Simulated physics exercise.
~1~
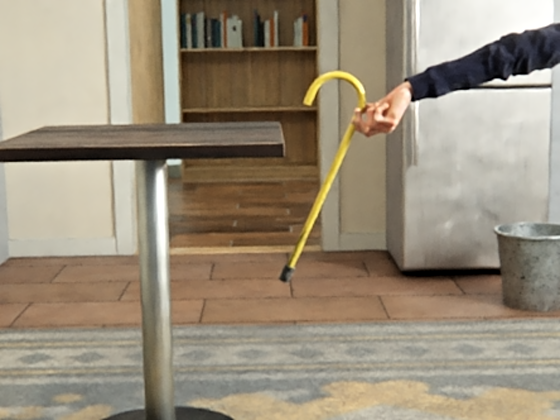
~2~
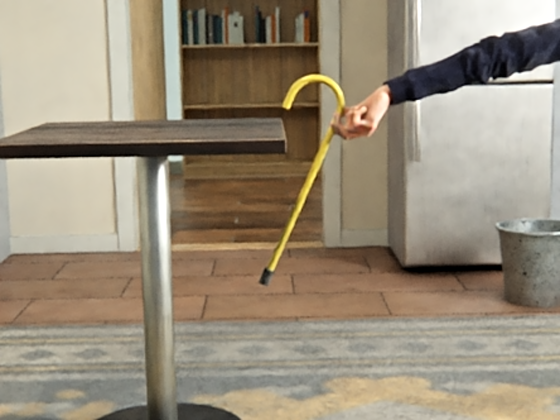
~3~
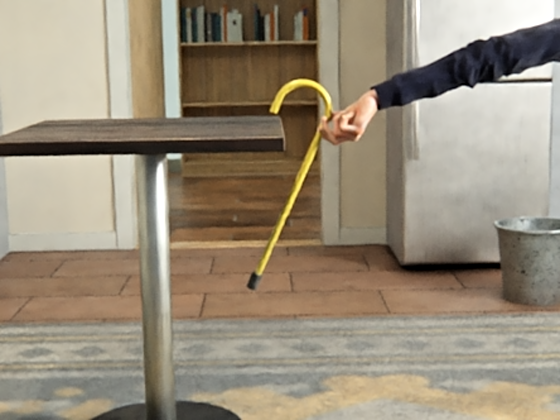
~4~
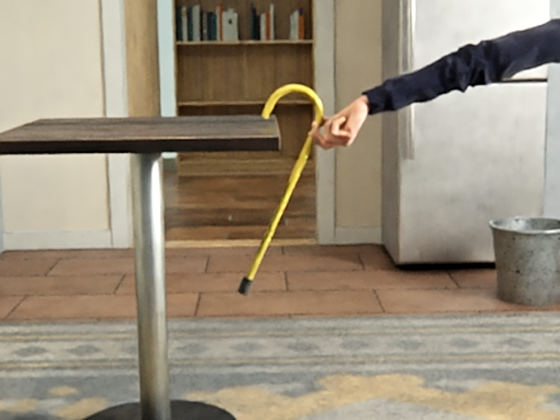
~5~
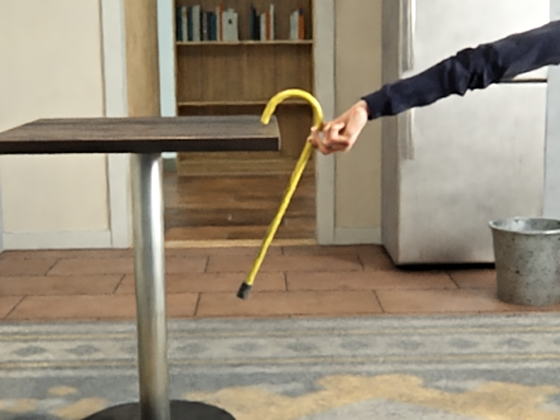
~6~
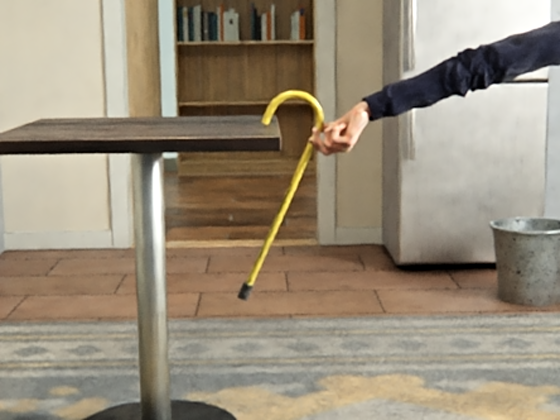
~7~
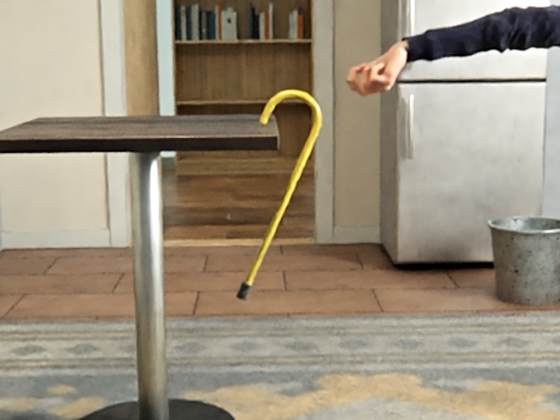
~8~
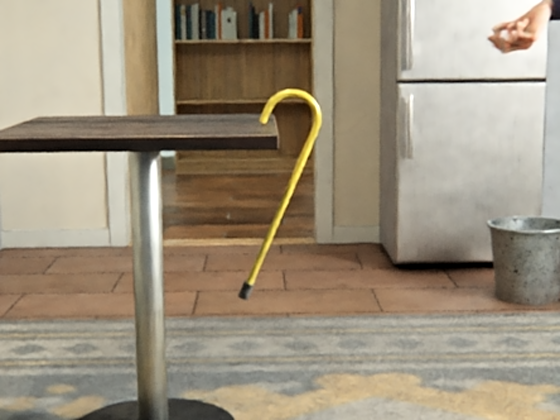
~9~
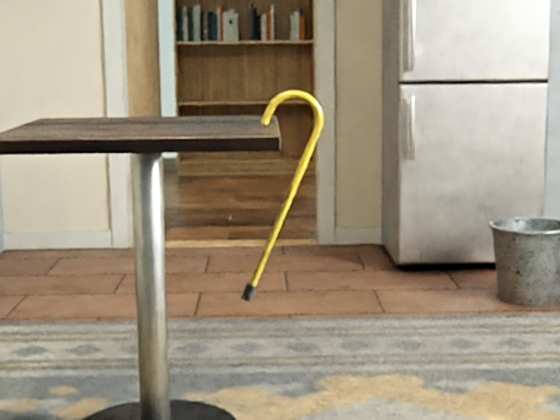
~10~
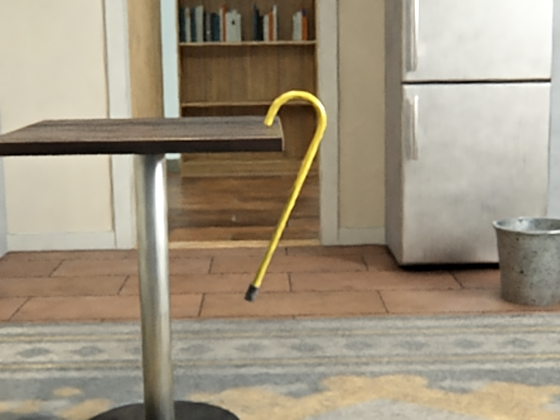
In a room with a patterned rug and a bookshelf behind, a hand carried a yellow cane left to a dark table and set its hooked handle on the edge, then let go and withdrew, leaving the cane hanging there at a slant.
